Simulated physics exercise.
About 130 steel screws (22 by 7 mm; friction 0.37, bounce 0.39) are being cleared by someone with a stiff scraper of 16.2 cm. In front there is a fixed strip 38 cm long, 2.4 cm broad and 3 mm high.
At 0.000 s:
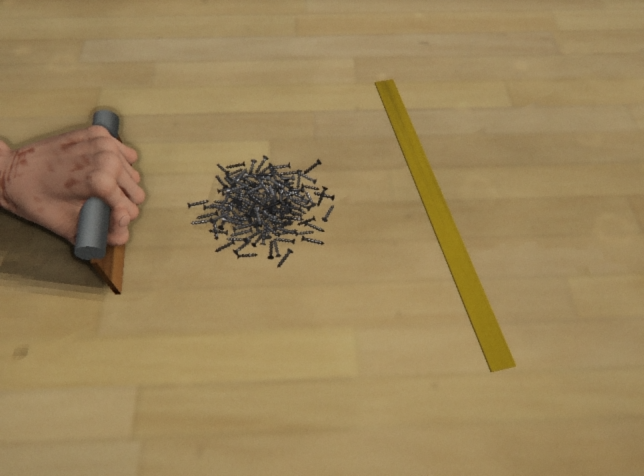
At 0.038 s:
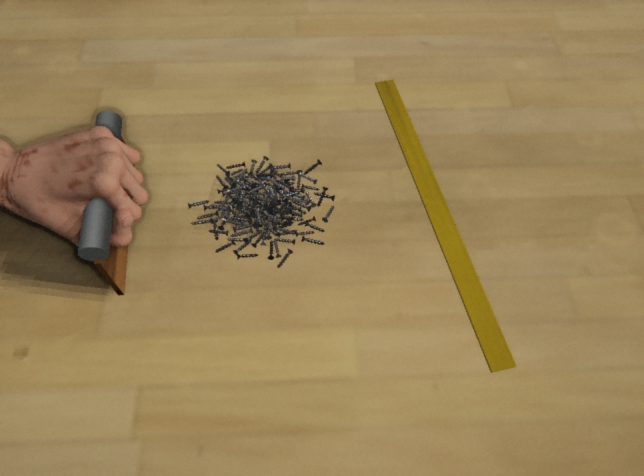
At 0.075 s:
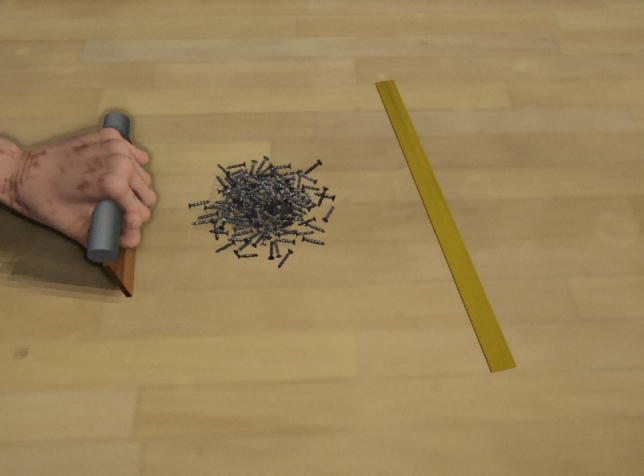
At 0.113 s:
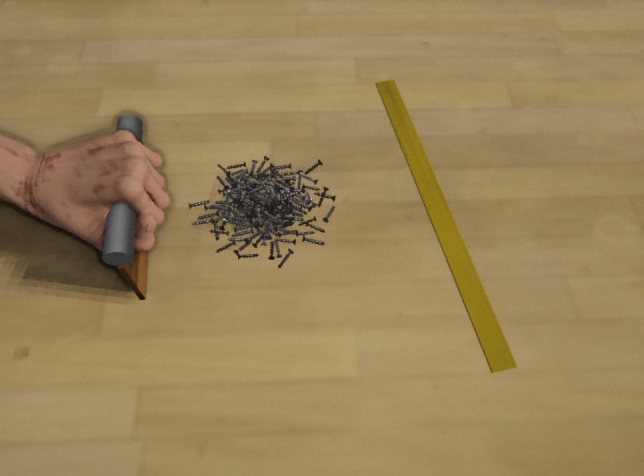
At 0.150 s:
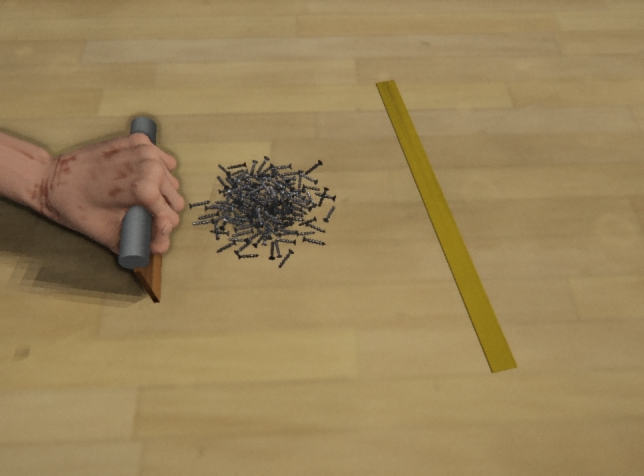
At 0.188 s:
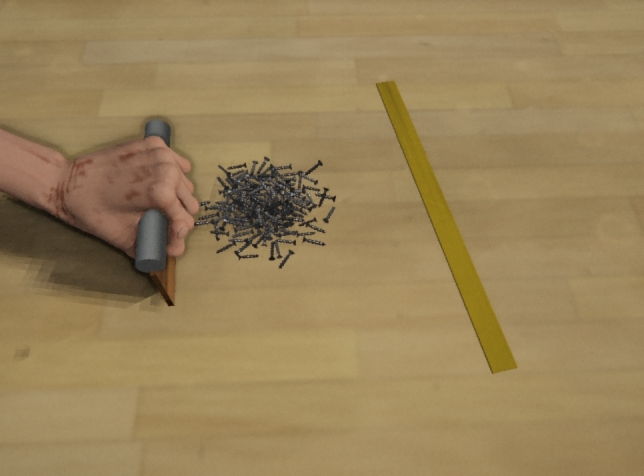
On a wooden surface, a hand slides a scraper rightward to the edge of piled screws.
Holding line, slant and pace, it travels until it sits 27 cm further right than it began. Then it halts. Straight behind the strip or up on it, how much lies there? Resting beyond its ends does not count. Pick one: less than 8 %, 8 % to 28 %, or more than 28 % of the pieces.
I would say less than 8 % of the pieces.
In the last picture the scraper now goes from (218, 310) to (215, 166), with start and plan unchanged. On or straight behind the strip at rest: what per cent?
Above 5.
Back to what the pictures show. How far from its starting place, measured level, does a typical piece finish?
I'd put it at close to 14 cm.
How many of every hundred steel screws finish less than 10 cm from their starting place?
Share within range: Approx. 40 %.
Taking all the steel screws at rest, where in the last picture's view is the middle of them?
At about (389, 215).
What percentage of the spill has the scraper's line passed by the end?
Estimate: Close to 40 %.
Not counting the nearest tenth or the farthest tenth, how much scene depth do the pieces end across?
I'd reckon some 14 centimetres.
Then, at 0.48 s, scraper 16 cm from its start, spill 12 cm wide; elsewhere 100 %.
After 0.78 s, scraper 27 cm from its start, spill 15 cm wide; elsewhere 100 %.
After 1.03 s, scraper 28 cm from its start, spill 15 cm wide; elsewhere 100 %.
At rest (1.4 s), on or straight behind the strip 0 %, elsewhere 100 %.
